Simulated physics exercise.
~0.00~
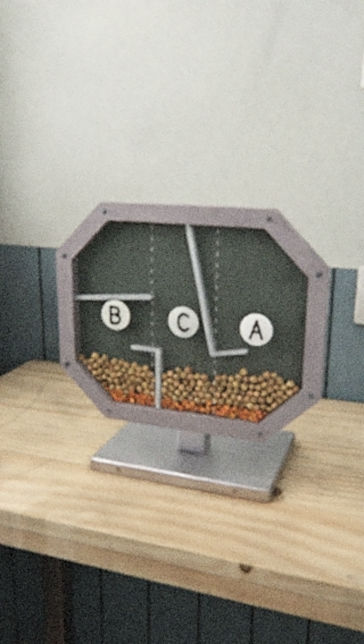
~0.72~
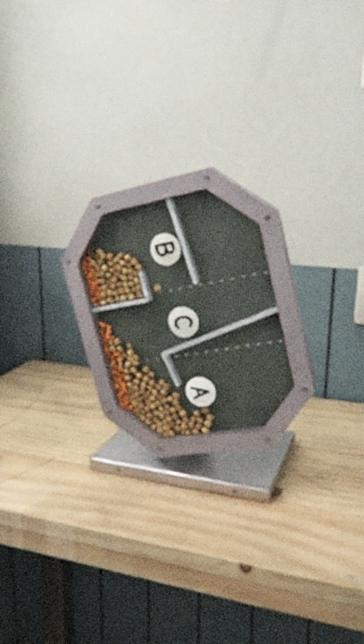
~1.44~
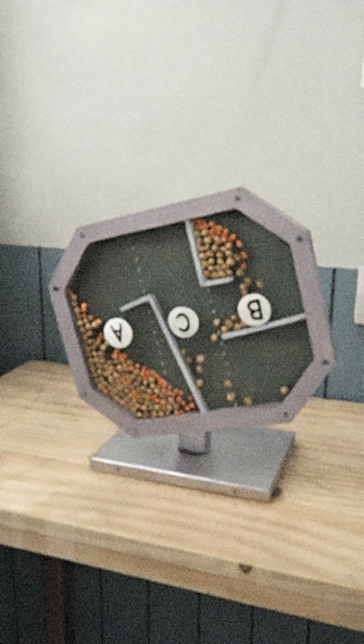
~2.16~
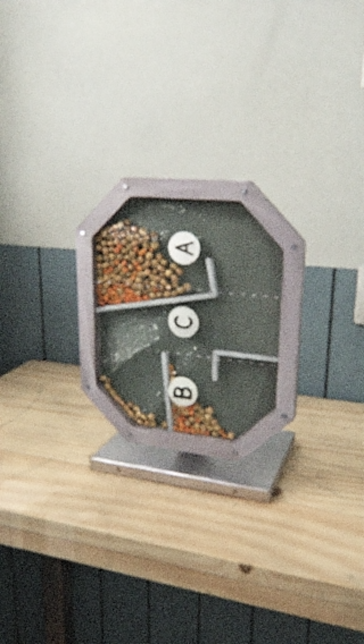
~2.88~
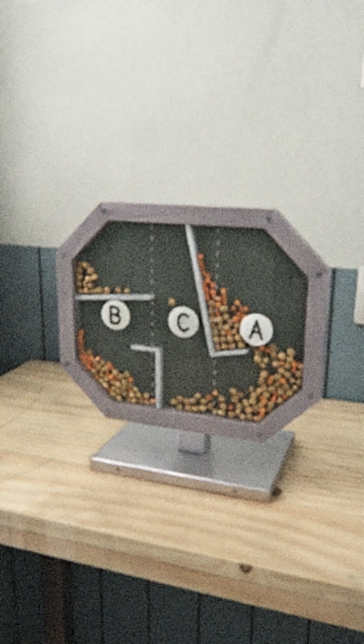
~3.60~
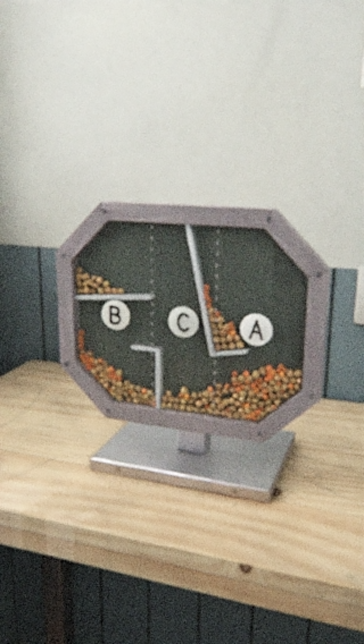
The clip opens on an upright eight-sided box on a metal stand, with tan beads lying above smaller orange ones along its floor. It turns clockwise almost onto its side, leaving one cluster caught in a pocket at left while the others slide toward the bottom. After a pause it continues clockwise, and as it tips upside down, beads spill past B while many gather beside A. Further round, a large pile rests on the strip by A, with more beads below near B. The box returns upright and stops, its mixed beads resting above B, beside A and across the floor.
